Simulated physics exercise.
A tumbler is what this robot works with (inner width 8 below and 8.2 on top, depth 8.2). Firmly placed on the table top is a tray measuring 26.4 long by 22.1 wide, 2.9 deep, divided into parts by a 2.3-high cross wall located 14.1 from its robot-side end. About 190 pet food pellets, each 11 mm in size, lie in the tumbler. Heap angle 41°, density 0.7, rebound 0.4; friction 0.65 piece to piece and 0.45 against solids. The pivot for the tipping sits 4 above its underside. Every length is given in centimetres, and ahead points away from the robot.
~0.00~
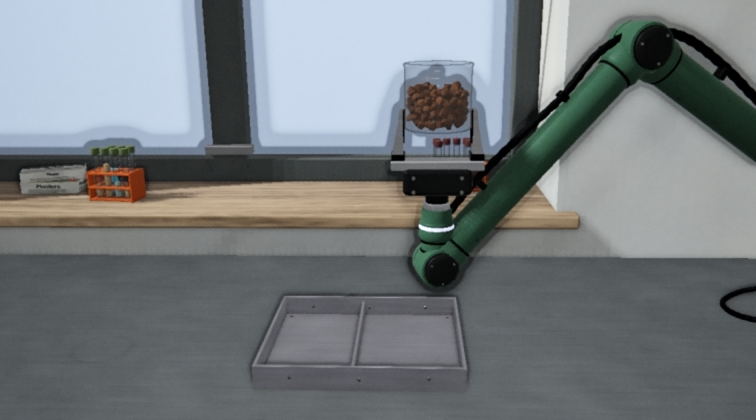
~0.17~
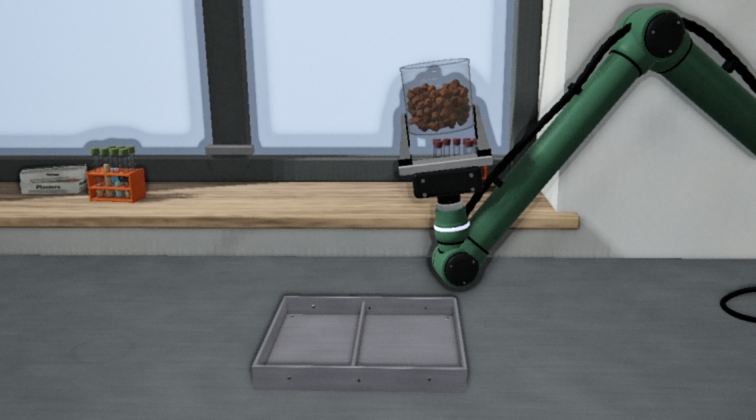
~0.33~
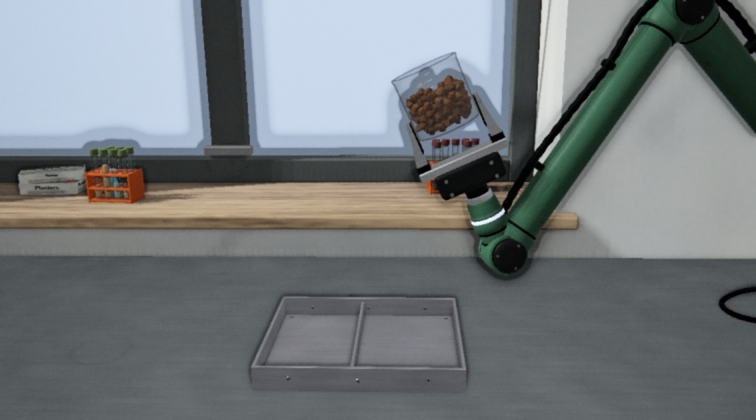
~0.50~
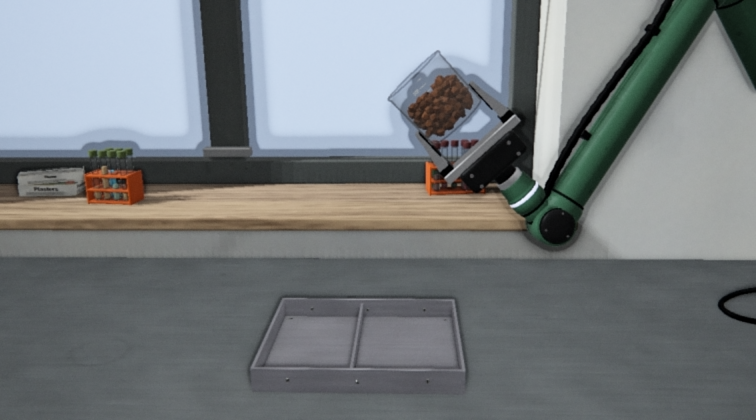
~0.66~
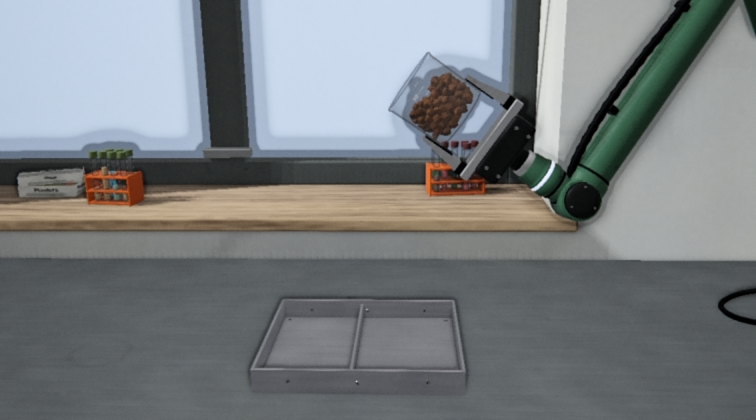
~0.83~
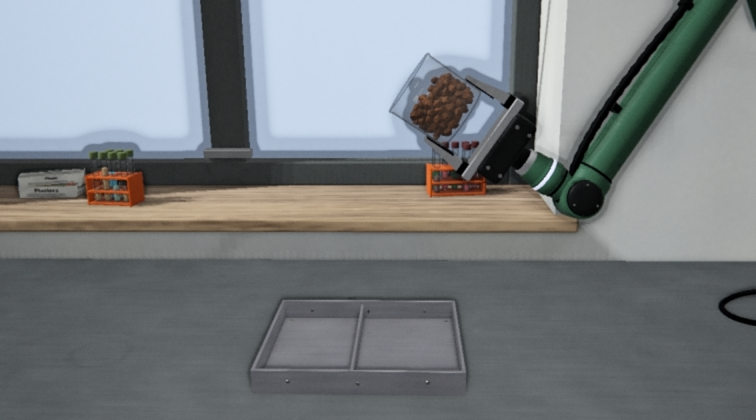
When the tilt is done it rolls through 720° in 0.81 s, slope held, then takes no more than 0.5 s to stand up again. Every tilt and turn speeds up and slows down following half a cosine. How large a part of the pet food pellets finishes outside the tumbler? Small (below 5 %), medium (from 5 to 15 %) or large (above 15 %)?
Small.
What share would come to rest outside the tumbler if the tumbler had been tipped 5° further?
Then roughly 0 per cent.
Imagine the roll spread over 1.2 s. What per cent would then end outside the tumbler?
Then roughly 0 %.
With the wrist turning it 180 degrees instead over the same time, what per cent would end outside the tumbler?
Around 0 %.
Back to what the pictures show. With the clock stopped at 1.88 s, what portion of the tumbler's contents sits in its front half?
About 50 percent, I'd say.
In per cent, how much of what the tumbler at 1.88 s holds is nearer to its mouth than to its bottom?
I'd put it at some 25 per cent.
After 1.35 s, tipped 56°, highest piece 40 above the table; 190 in the tumbler.
After 1.88 s, tipped 30°, highest piece 38 above the table; 190 in the tumbler.
After 2.34 s, upright, highest piece 38 above the table; 190 in the tumbler.
After 3.04 s, upright, highest piece 38 above the table; 190 in the tumbler.
In the end, 190 in the tumbler. That is 0 % outside the tumbler.
